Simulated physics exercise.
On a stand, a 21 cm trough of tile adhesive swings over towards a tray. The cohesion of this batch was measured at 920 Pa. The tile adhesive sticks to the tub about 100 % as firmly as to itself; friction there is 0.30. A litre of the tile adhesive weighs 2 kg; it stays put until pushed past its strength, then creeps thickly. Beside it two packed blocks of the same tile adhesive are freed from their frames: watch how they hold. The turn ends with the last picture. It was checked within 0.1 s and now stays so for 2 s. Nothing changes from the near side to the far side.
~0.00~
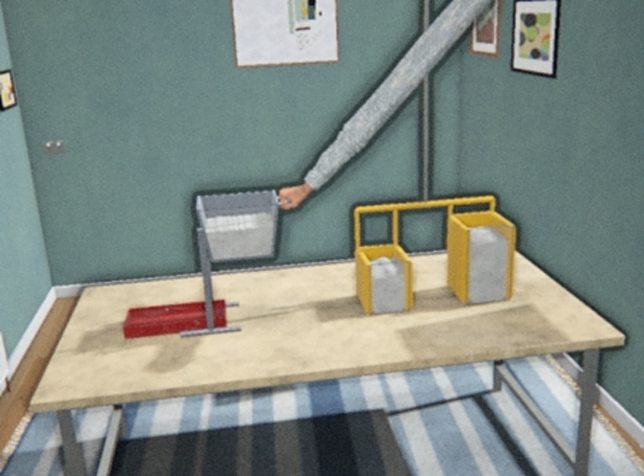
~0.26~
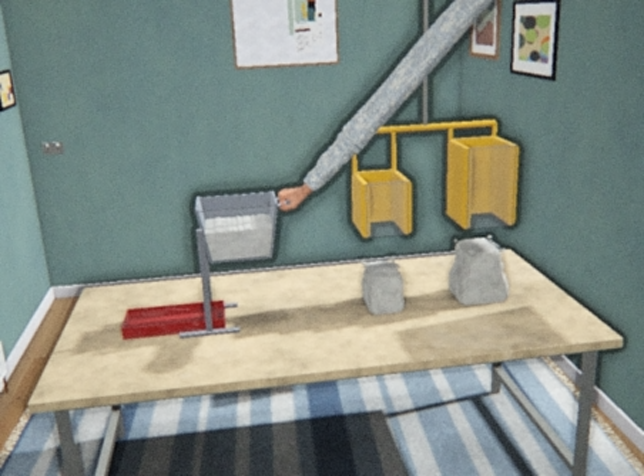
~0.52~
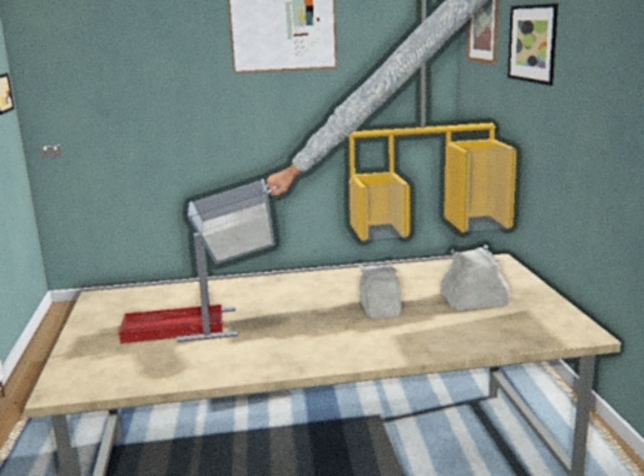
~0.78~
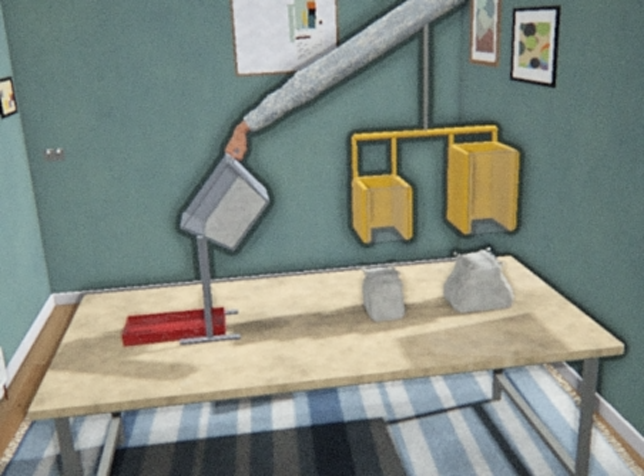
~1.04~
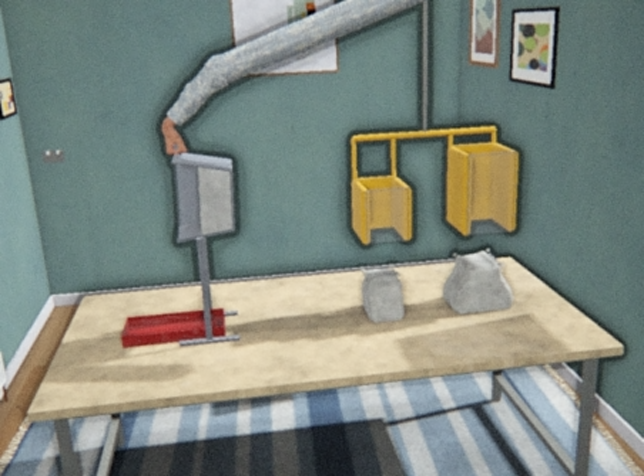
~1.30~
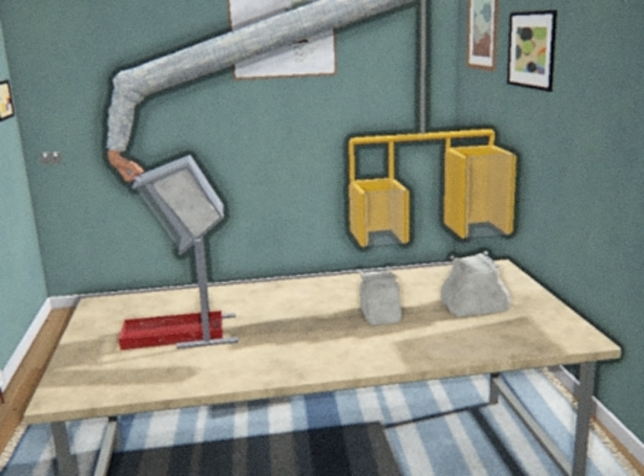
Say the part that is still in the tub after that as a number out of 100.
Expect roughly 6 %.
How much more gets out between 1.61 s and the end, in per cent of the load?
Some 14 per cent.
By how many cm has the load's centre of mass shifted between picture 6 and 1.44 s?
Some 10 cm.
After 1.44 s, the tub is at 118 degrees and holds 80 %.
After 1.61 s, the tub is at 118 degrees and holds 20 %.
After 1.78 s, the tub is at 118 degrees and holds 6 %.
After 1.95 s, the tub is at 118 degrees and holds 6 %.
After 3.30 s, at the end, the tub is at 118 degrees and holds 6 %.
